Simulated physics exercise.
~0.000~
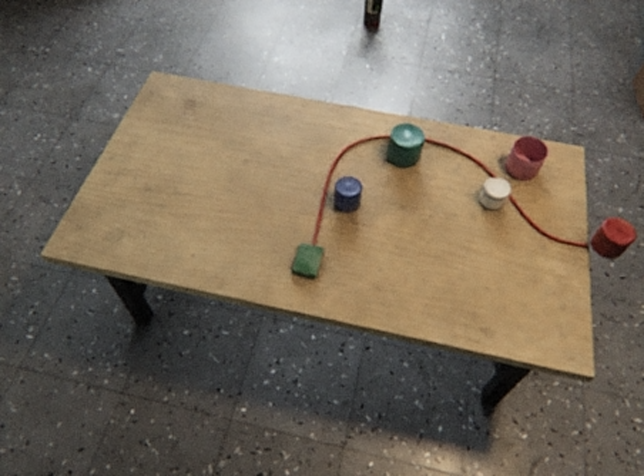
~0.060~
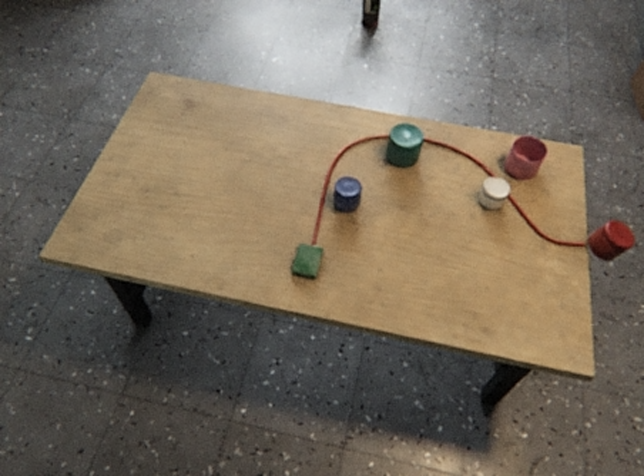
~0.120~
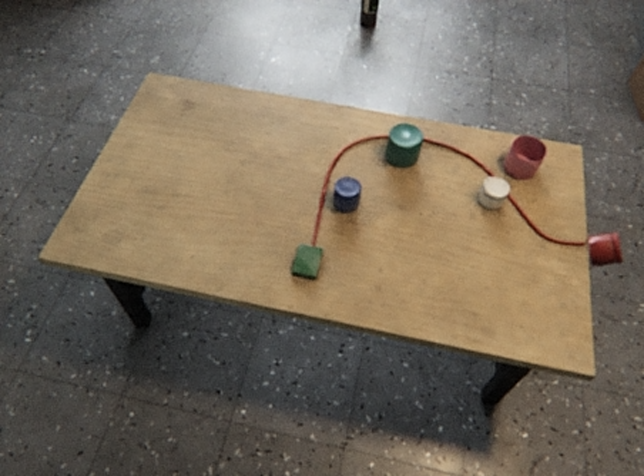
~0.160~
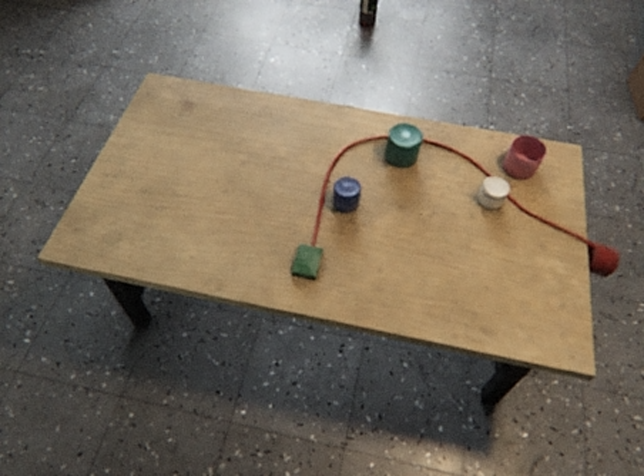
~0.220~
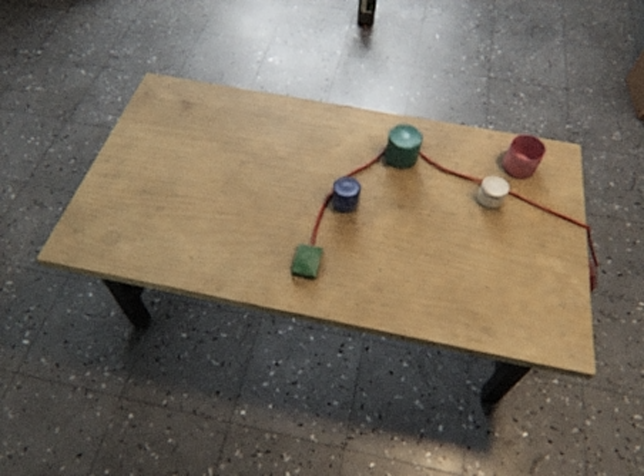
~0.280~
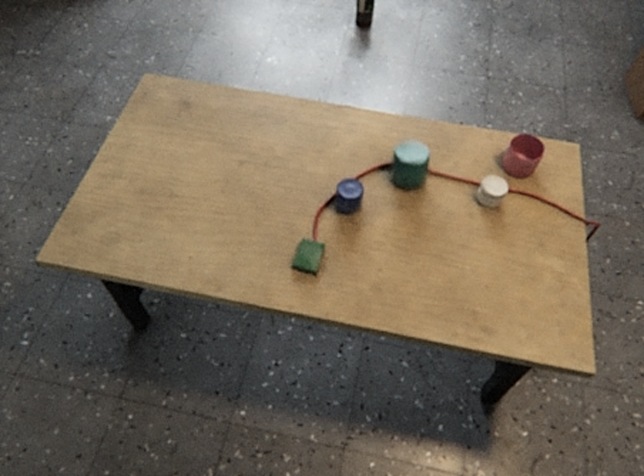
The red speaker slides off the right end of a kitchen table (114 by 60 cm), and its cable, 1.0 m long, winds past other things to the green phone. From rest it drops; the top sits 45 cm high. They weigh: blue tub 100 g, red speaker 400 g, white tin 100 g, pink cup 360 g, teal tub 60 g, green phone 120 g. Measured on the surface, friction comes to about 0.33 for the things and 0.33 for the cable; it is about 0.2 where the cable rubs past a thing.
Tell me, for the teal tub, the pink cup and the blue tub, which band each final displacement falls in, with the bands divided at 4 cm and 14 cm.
Bands: Teal tub - highest band, pink cup - lowest band, blue tub - highest band.
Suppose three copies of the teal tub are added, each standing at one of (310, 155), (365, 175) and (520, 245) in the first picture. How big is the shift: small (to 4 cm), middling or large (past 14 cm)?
Taken in order, they show only a little movement, a lot of movement, and finally only a little movement.
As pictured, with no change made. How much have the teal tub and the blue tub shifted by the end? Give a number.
Teal tub over the edge, blue tub roughly 25 cm.
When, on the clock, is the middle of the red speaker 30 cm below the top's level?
That comes at 0.32 seconds.
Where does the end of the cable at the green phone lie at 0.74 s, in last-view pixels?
Around (374, 187).
By 0.5 s, the cable's tail end at (362, 197); teal tub 41 cm off its start, blue tub 19 cm off its start, green phone 19 cm off its start.
By 0.7 s, the cable's tail end at (374, 187); teal tub over the edge, blue tub 25 cm off its start, green phone 24 cm off its start.
By 1.0 s, the cable's tail end at (374, 187); teal tub over the edge, blue tub 25 cm off its start at (441, 255), green phone 24 cm off its start at (359, 180).
By 1.2 s, the cable's tail end at (374, 187); teal tub over the edge, blue tub 25 cm off its start, green phone 24 cm off its start.
By 2.4 s, the cable's tail end at (374, 187); teal tub over the edge, blue tub 25 cm off its start at (441, 254), pink cup 0 cm off its start at (528, 146), green phone 24 cm off its start at (359, 180).
